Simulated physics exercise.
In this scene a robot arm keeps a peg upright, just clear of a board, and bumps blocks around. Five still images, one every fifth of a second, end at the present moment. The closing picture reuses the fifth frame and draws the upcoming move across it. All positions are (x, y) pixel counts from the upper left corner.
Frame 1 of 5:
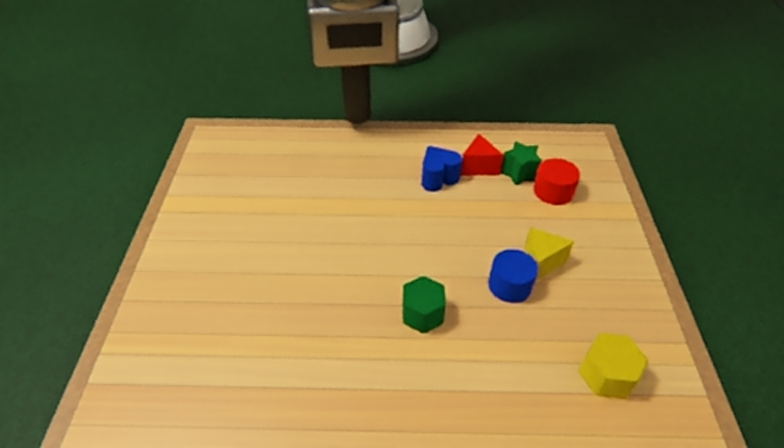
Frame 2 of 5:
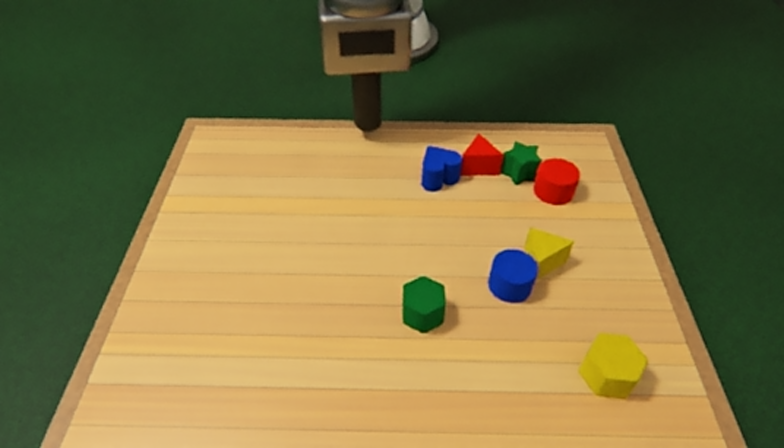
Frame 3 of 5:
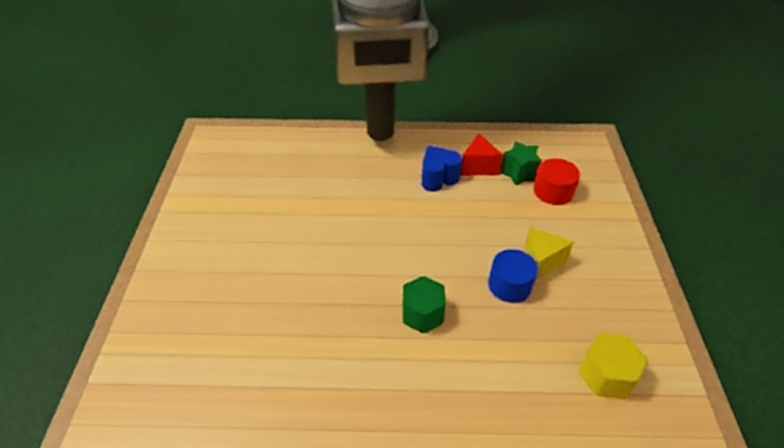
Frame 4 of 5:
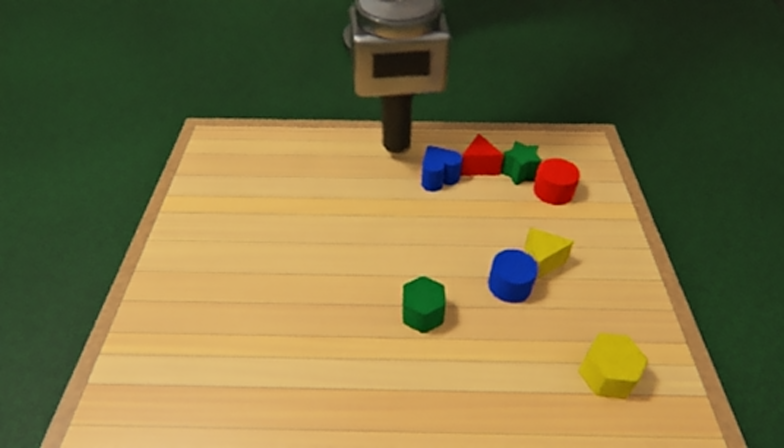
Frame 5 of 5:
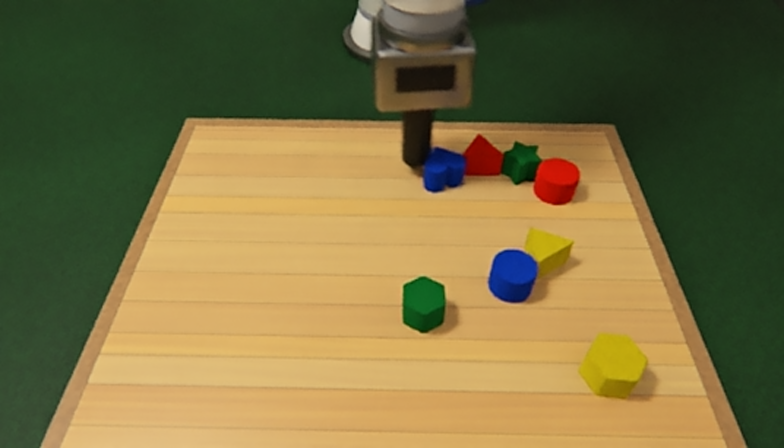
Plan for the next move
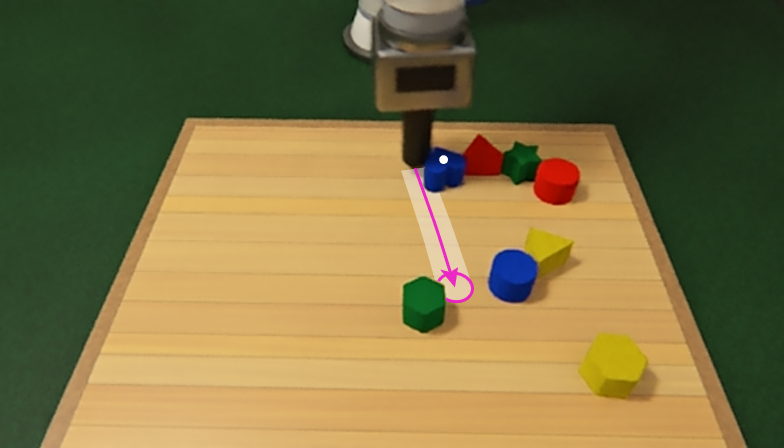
A robot arm with a dark peg moved slowly right and toward the viewer over a wooden board of colored blocks, then nudged the blue heart block slightly while the other blocks stayed put.
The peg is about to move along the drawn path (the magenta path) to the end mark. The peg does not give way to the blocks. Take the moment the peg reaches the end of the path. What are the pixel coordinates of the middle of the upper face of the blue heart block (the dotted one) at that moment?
Around (457, 168).
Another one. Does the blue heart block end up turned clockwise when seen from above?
I believe not.
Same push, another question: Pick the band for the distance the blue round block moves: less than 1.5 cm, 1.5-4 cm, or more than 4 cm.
Once the path ends, it will sit under 1.5 cm from where it is now.
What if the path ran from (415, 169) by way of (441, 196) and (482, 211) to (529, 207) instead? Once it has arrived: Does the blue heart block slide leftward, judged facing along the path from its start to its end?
I believe so.
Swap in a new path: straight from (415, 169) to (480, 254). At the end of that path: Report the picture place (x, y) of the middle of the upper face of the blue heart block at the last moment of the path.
Located at (471, 174).
Drawn move, in a line from (415, 169) to (455, 287); the dot is on the blue heart block.
On the path given first. One third of the way, peg (429, 194); blue heart block (457, 168), turned 30° anticlockwise.
Two thirds of the way, peg (442, 233); blue heart block (457, 168), turned 30° anticlockwise.
At the end, peg (456, 278); green six-sided block still; blue heart block (457, 168), turned 30° anticlockwise; blue round block still.
